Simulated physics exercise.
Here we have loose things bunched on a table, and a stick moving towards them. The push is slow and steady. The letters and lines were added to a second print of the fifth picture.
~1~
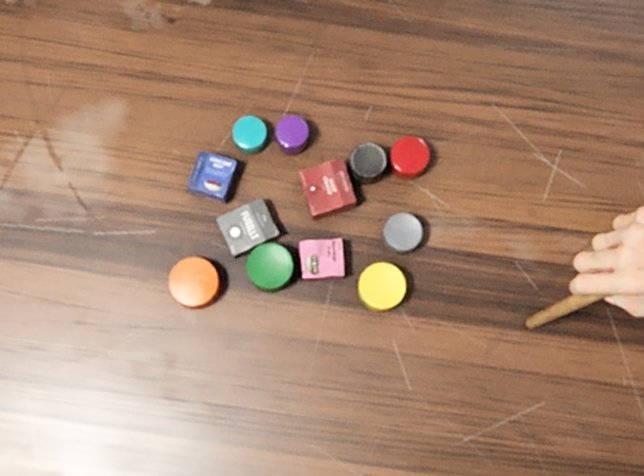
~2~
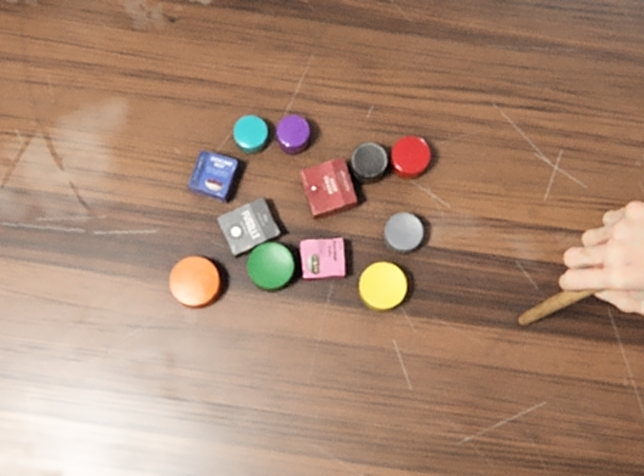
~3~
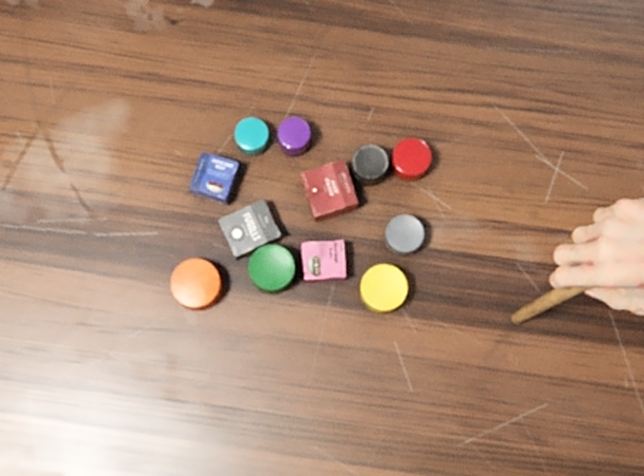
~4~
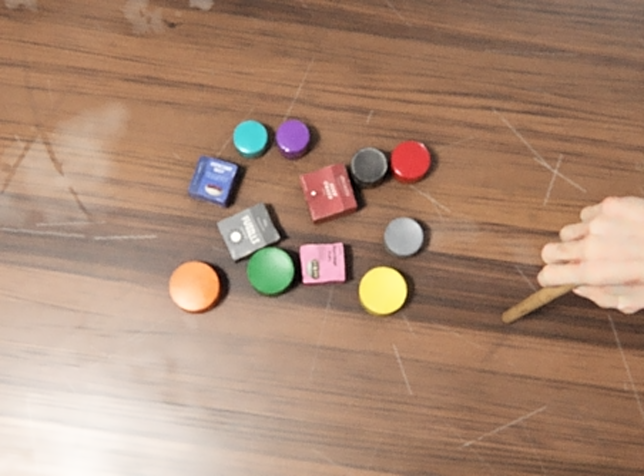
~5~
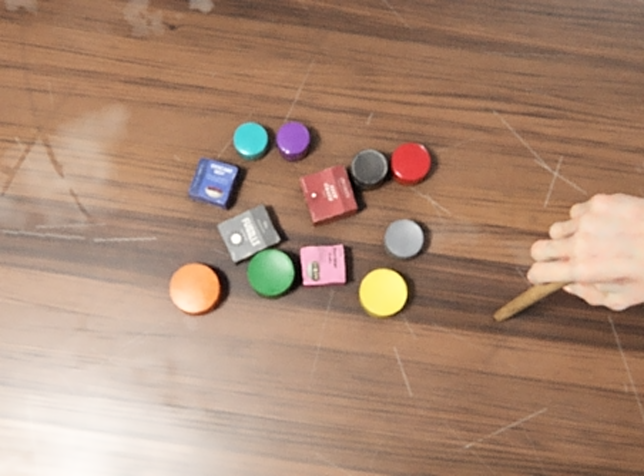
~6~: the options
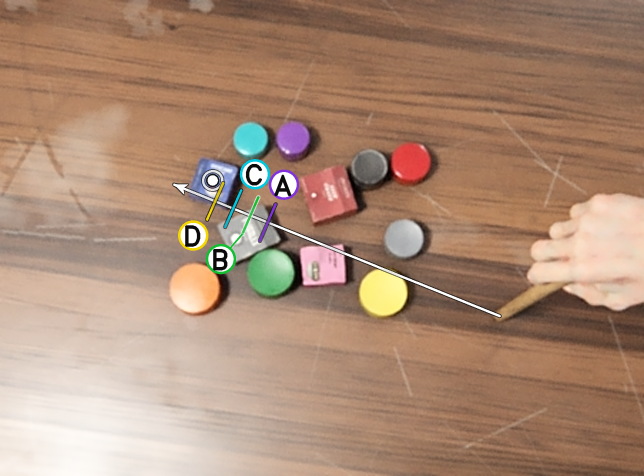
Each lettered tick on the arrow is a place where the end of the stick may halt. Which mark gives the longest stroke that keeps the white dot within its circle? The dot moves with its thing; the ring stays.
Up to mark C.
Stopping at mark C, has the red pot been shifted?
No.
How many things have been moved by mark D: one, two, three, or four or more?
In all, four or more.
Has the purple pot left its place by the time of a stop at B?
No.
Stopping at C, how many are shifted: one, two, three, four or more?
In all, three.
On the marked copy, A at (268, 222); B at (251, 216); C at (233, 208); D at (215, 201); the arrow from (500, 316) to (174, 185); the white dot at (213, 180).
Taking C. A third of the way, foot of the stick (403, 277).
Two thirds of the way, foot of the stick (309, 239); pink packet (303, 267); green tub (258, 286).
When it is over, foot of the stick (233, 208); grey packet (228, 241); pink packet (302, 267); the dot is still in its ring.
As for the rest, A keeps the dot in but is short; B keeps the dot in but is short; D shifts the dotted thing to (202, 176).
